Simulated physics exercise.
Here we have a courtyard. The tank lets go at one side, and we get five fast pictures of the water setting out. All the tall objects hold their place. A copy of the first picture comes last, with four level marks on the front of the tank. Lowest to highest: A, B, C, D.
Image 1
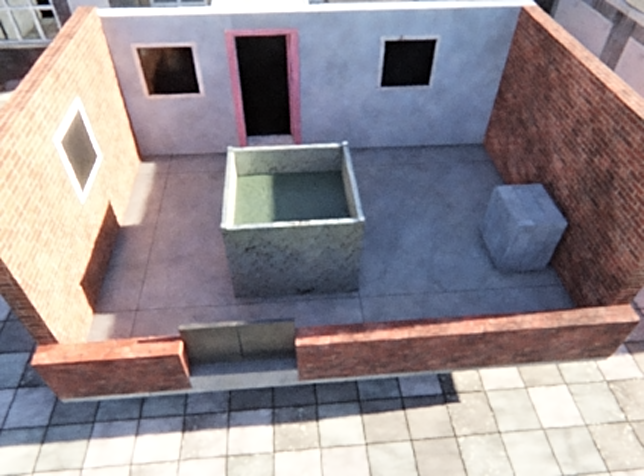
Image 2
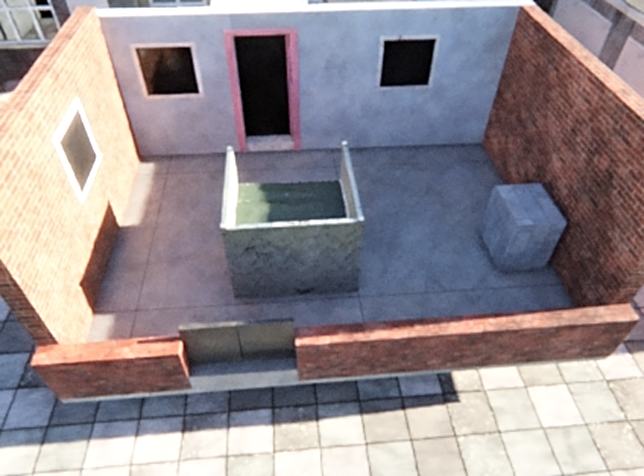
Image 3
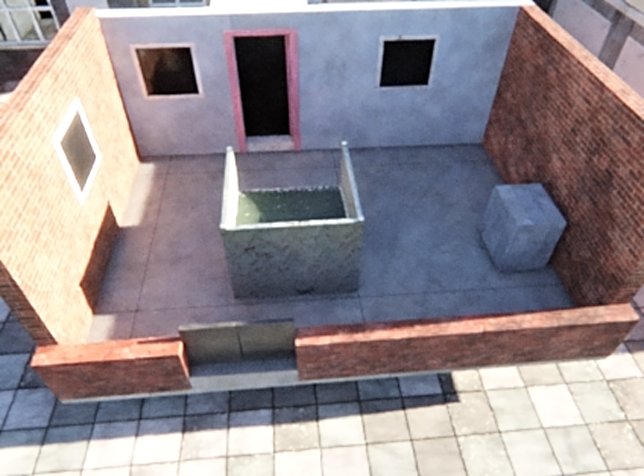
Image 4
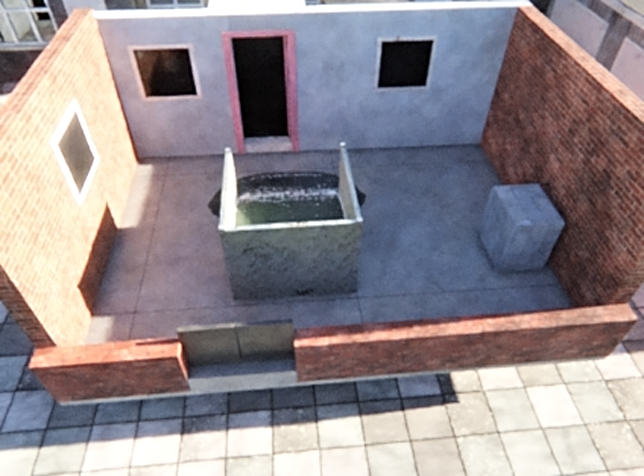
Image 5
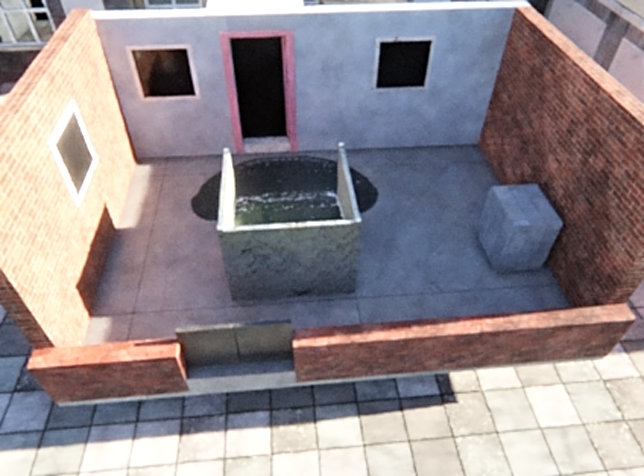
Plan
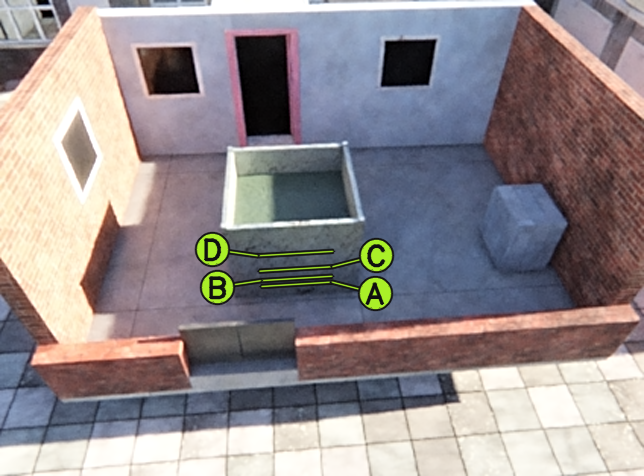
A walled brick courtyard with a central tank losing its back wall, water dropping inside and spreading darkly across the floor behind.
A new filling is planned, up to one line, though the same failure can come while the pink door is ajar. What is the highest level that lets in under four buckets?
Go for B.
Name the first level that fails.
That is level C.
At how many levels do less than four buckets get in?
Two of them.
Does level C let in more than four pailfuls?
Yes.
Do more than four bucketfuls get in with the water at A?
No.
In lime, A at (296, 284); B at (296, 278); C at (296, 268); D at (295, 253); from the bottom up A, B, C, D.
With A, nothing gets over.
With B, a bucket or two gets in.
With C, about 10 bucketfuls get in.
With D, dozens of bucketfuls pour in.
